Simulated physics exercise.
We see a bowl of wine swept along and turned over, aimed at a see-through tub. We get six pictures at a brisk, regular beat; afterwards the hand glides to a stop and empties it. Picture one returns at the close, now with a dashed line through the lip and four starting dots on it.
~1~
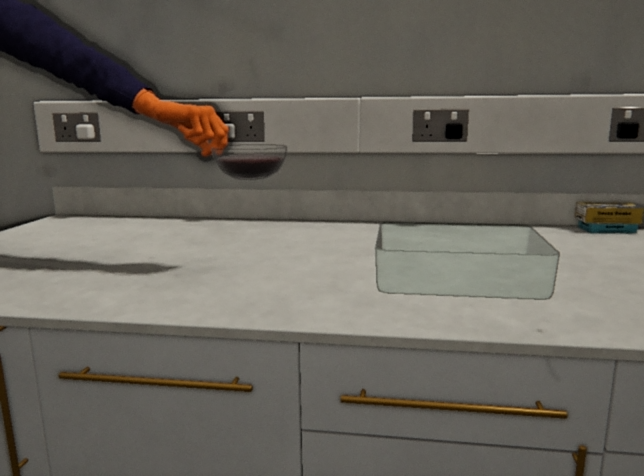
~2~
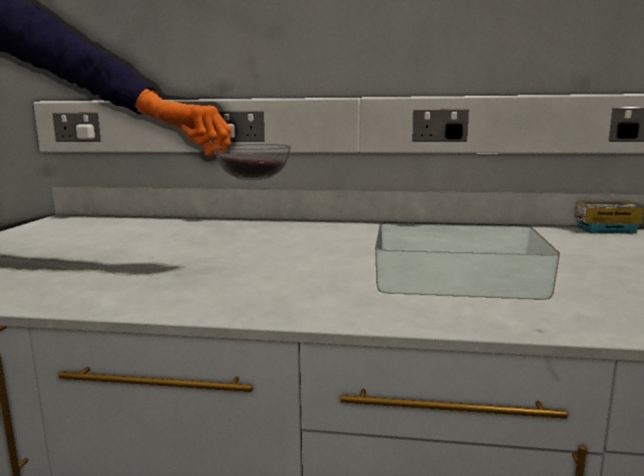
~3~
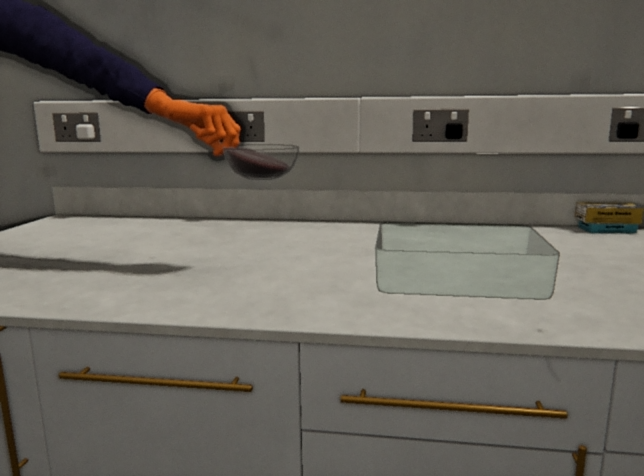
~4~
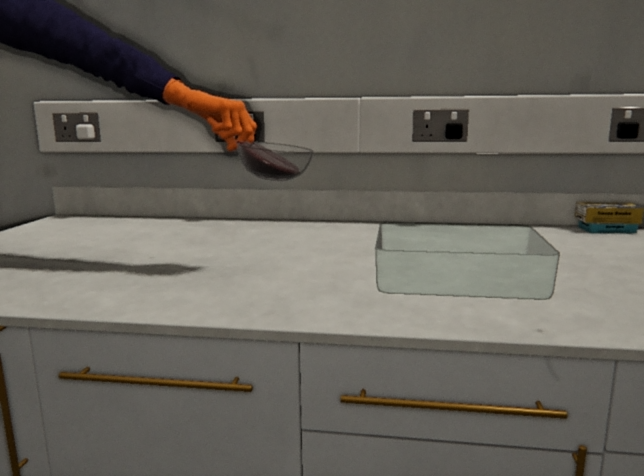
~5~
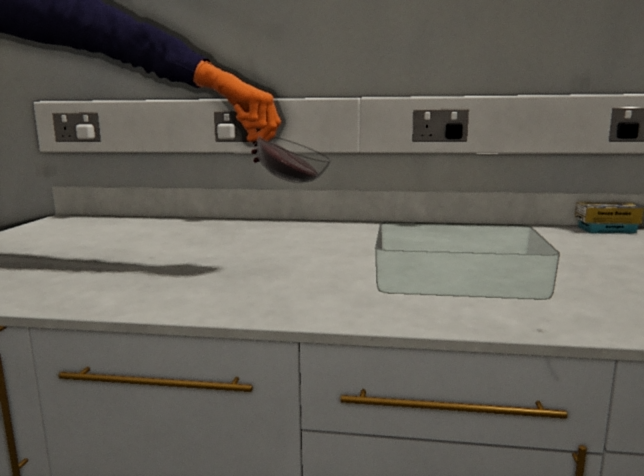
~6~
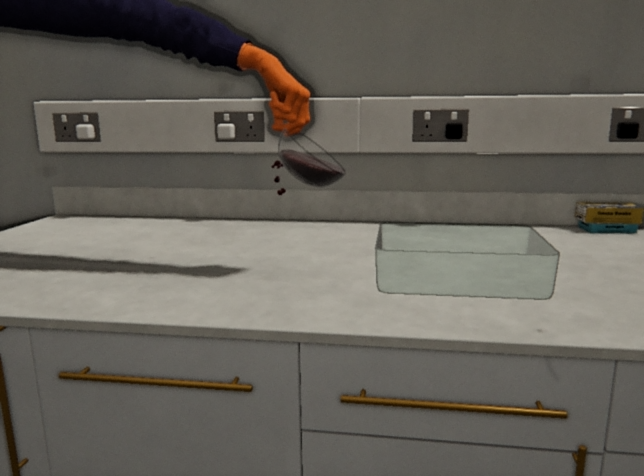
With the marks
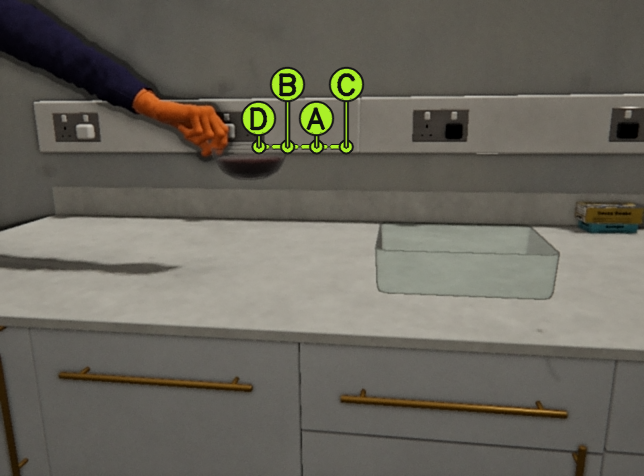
The video shows an orange-gloved hand carrying a clear bowl of dark red contents rightward above a counter with a see-through tub, tilting it progressively as small dark drops spill from its left side and fall beneath the hand.
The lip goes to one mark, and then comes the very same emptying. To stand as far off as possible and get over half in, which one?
I would pick dot D.
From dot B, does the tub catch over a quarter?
Yes.
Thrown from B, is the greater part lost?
No.
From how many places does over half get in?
All of them.
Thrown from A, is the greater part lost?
No, not at all.
In lime, A at (316, 146); B at (287, 146); C at (346, 146); D at (258, 146).
With A, about 70 % lands in the tub, 4 % falls short and 25 % goes beside or beyond.
With B, about 81 % lands in the tub, 4 % falls short and 15 % goes beside or beyond.
With C, about 78 % lands in the tub, 7 % falls short and 15 % goes beside or beyond.
With D, about 73 % lands in the tub, 19 % falls short and 8 % goes beside or beyond.
